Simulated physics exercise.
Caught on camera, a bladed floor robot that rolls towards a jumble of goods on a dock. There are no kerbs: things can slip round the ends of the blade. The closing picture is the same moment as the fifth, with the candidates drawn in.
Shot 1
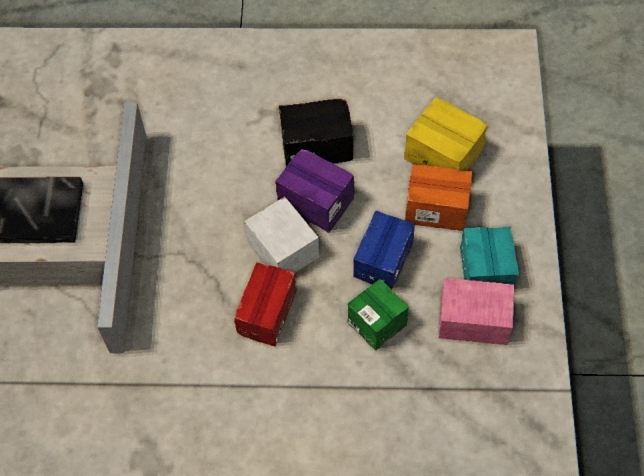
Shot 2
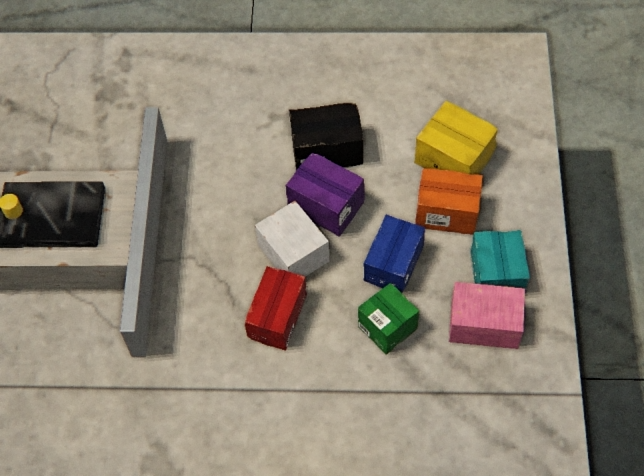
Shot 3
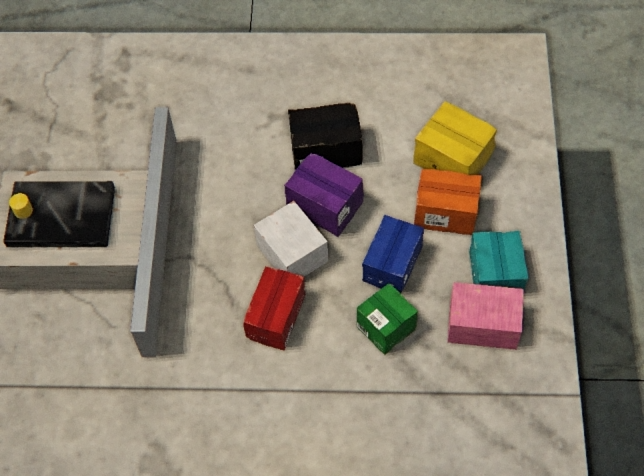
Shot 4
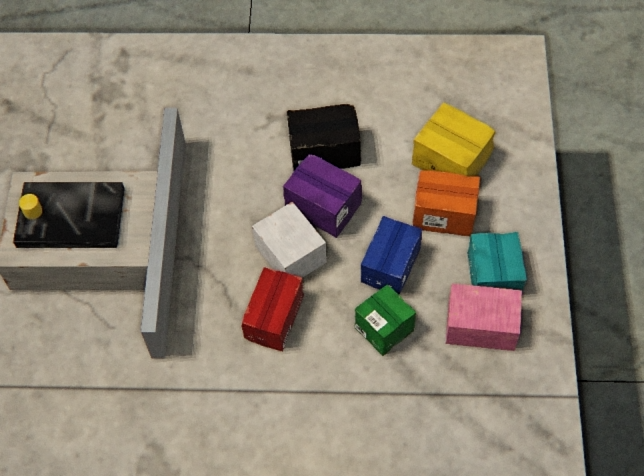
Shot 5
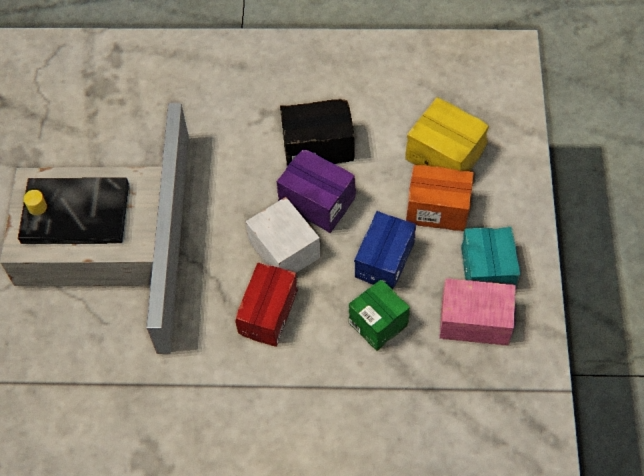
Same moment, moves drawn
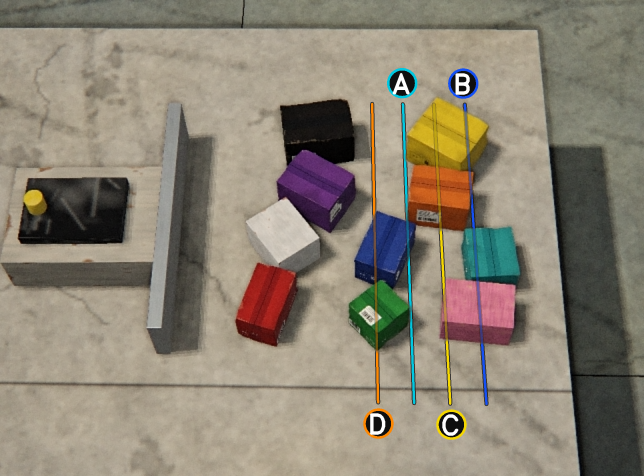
Ten boxes in black, yellow, purple, orange, white, blue, turquoise, red, green and pink lie jumbled on a pale, veined stone-like floor, seen from above at a slant. To their left is a low robot with a dark top panel and an upright grey blade facing them. The robot rolls rightward, bringing a yellow knob into view, while the boxes stay put and the camera shifts slightly.
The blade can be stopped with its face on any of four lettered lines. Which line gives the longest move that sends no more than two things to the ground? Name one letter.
As far as mark C.
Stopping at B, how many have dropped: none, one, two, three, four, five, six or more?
Four.
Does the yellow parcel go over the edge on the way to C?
By then, no.
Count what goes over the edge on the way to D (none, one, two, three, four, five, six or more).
The count is none.
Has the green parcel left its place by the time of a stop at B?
By then, yes.
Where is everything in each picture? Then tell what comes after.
Red box (266, 304); yellow parcel (446, 142); green parcel (378, 314), in the first picture.
Robot (58, 213); orange box (449, 201), in the second picture.
Robot (68, 212); white crate (292, 243), in the third picture.
Robot (78, 213); turquoise parcel (497, 266), in the fourth picture.
Robot (82, 209); purple parcel (316, 191); red box (267, 304); yellow parcel (447, 142), in the fifth picture.
On the copy, A at (408, 242); B at (475, 243); C at (441, 242); D at (375, 242).
On C. First, robot (180, 210); red box (292, 306); purple parcel (321, 188).
Then, robot (279, 211); pink crate (495, 316); yellow parcel (478, 139).
Finally, robot (355, 211); pink crate over the edge; turquoise parcel (563, 262); one fallen.
By contrast, A is within the limit but short; B drops four; D is within the limit but short.
